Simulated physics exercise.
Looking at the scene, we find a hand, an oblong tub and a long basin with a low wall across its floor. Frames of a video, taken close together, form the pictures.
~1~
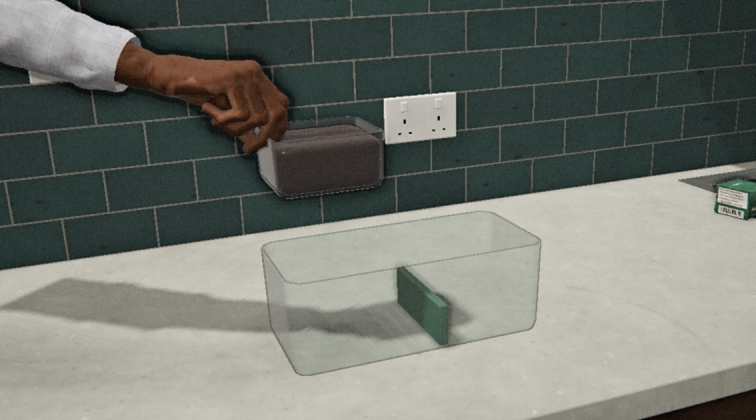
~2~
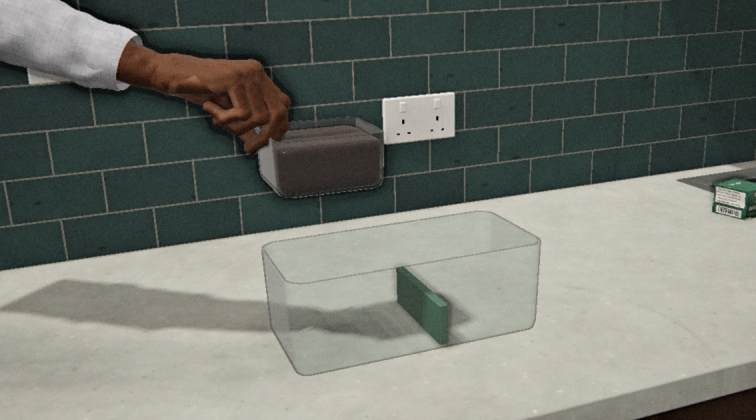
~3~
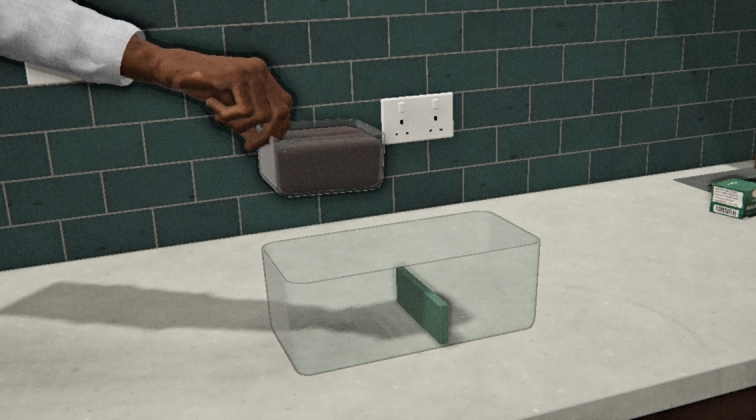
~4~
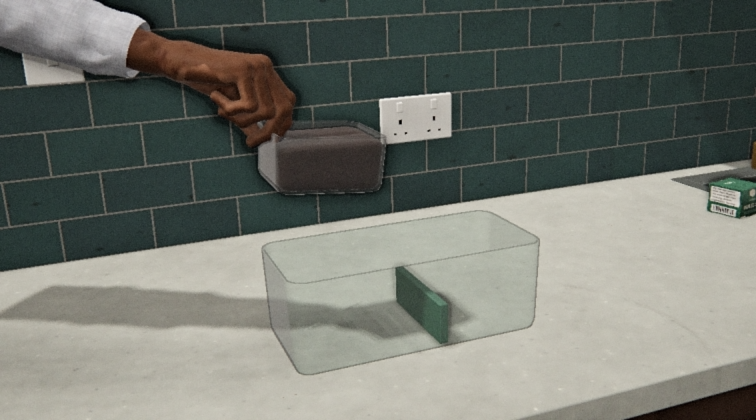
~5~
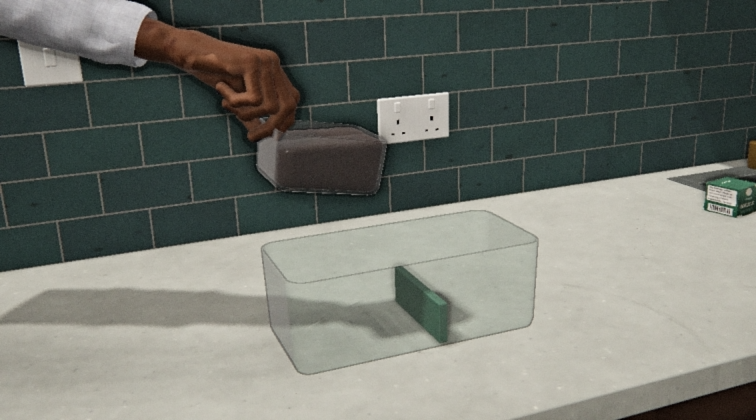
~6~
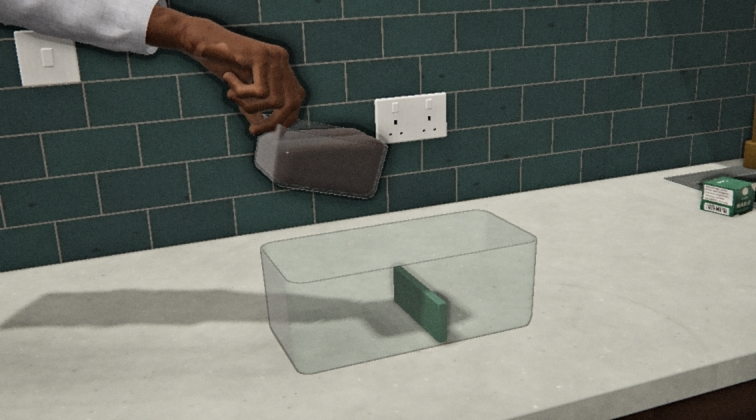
A hand slowly tilting a dark oblong tub rightward above a clear long basin with a low green wall across its floor.
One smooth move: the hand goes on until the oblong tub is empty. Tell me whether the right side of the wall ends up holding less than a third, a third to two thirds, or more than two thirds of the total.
A third to two thirds.
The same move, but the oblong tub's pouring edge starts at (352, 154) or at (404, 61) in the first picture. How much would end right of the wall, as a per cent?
Roughly 10 percent on the first try and 80 percent on the second.
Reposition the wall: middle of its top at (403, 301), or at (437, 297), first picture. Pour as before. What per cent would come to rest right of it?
The first placement leaves close to 70 per cent, the second close to 35 per cent.
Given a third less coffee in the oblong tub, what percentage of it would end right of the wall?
Some 30 per cent.
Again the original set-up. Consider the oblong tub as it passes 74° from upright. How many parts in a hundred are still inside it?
30 per cent, approximately.
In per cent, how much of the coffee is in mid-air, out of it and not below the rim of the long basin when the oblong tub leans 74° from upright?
Around 35 percent.
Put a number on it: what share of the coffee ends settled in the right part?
That is roughly 60 percent of it.
A moment on, the oblong tub is tipped part way and 32 per cent is still to pour, 5 is left of the wall and 26 right of it.
Next, the oblong tub is tipped right over and 4 per cent is still to pour, 32 is left of the wall and 58 right of it.
Then the oblong tub is tipped right over and 0 per cent is still to pour, 41 is left of the wall and 58 right of it.
Later the oblong tub is tipped right over and 0 per cent is still to pour, 41 is left of the wall and 58 right of it.
Finally, 41 per cent lies left of the wall, 58 right of it and 1 outside.
